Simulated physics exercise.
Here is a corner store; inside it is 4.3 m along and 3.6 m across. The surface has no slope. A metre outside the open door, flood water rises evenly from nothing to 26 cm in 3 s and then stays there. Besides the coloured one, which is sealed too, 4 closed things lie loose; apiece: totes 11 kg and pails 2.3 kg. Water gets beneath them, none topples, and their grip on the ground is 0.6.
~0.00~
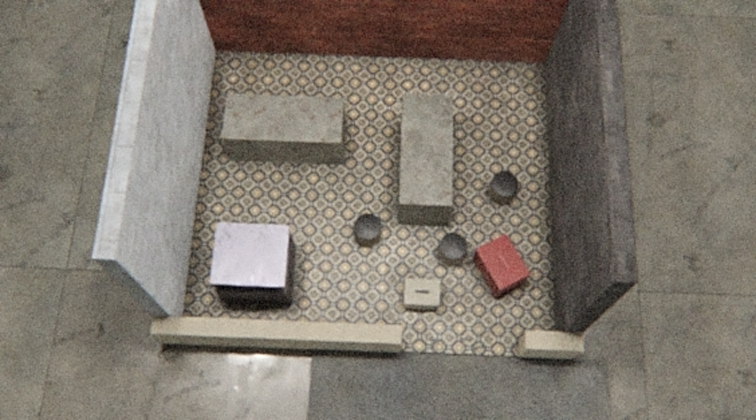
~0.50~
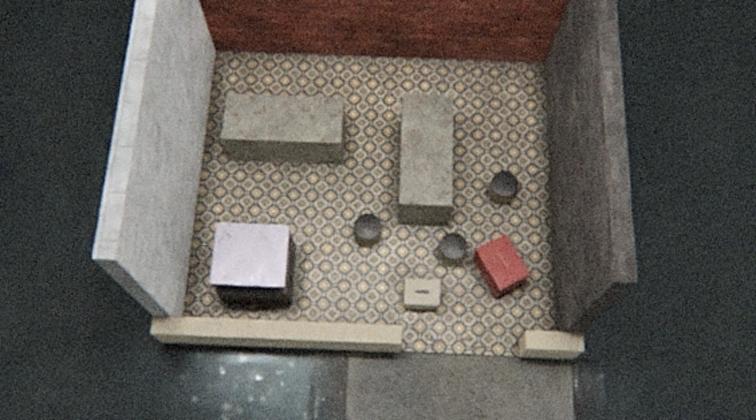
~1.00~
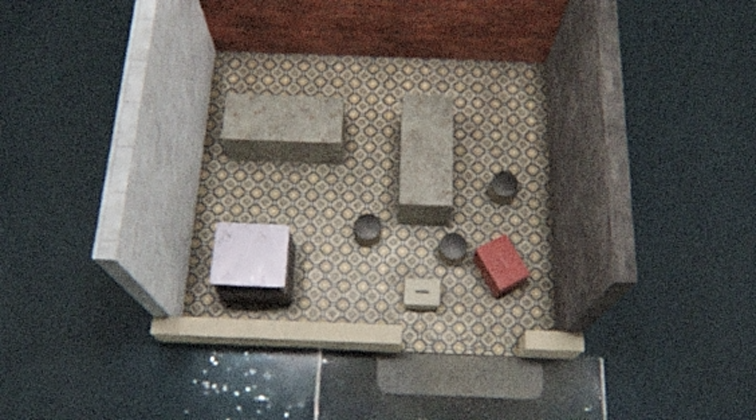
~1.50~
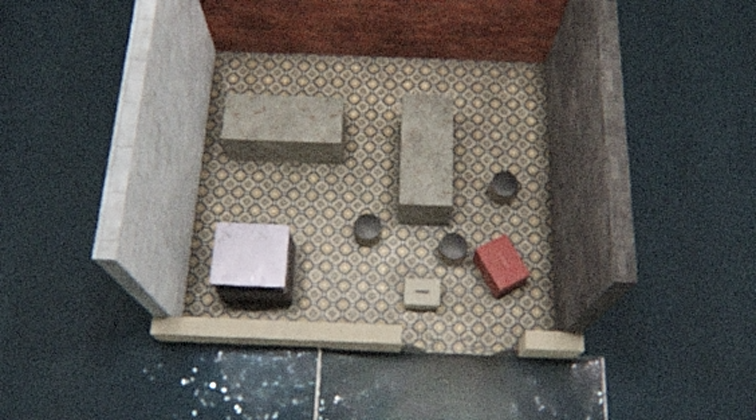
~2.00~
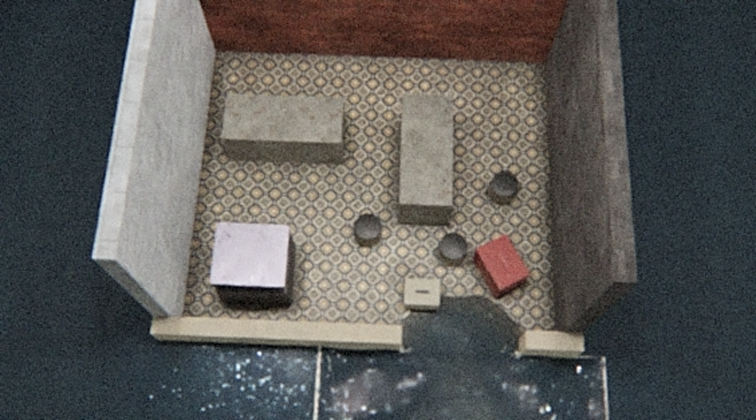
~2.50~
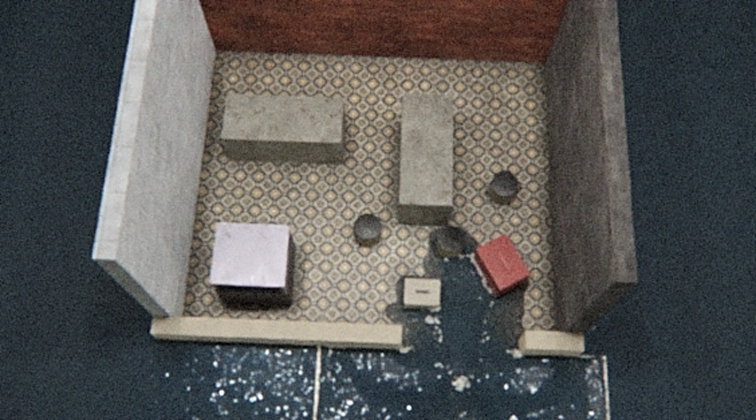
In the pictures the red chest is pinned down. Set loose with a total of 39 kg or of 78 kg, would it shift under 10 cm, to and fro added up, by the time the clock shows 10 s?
I expect that only the higher weight holds it.
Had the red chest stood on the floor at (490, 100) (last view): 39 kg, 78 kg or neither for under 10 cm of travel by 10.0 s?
It takes the larger.
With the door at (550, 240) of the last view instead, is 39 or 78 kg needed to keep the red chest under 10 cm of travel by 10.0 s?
In that case only the higher weight holds it.
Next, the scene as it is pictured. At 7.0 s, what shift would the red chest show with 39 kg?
Roughly 140 cm.
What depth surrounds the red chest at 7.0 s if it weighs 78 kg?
About 13 cm.
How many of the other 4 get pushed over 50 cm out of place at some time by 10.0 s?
That makes 4.
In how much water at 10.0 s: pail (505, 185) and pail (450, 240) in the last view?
Roughly 18 and 14 cm.
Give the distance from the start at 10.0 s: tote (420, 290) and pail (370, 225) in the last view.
In turn: 140 cm, 200 cm.
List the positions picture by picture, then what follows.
In the first frame, the red chest at (503, 262), on the bottom; 0.0 m2 under water; 0 of 5 have shifted.
In the second frame, the red chest at (503, 262) rests on the ground; 0.0 m2 under water; 0 of 5 have shifted.
In the third frame, the red chest at (503, 262) rests on the ground; water covers 0.0 m2; 0 of 5 have shifted.
In the fourth frame, the red chest at (503, 262), on the bottom; water covers 0.0 m2; 0 of 5 have shifted.
In the fifth frame, the red chest at (503, 262) rests on the ground; water covers 0.5 m2; 0 of 5 have shifted.
In the sixth frame, the red chest at (503, 262) rests on the ground; water covers 0.9 m2; 1 of 5 have shifted.
After 3.5 s the red chest would be 7 cm from its start with 39 kg and 0 cm from its start with 78 kg; 10 cm of water round it then.
After 4.5 s the red chest would be 42 cm from its start with 39 kg and 0 cm from its start with 78 kg; 10 cm of water round it then.
After 7.0 s the red chest would be 136 cm from its start with 39 kg and 0 cm from its start with 78 kg; 13 cm of water round it then.
After 10.0 s the red chest would be 249 cm from its start with 39 kg and 0 cm from its start with 78 kg; 14 cm of water round it then.
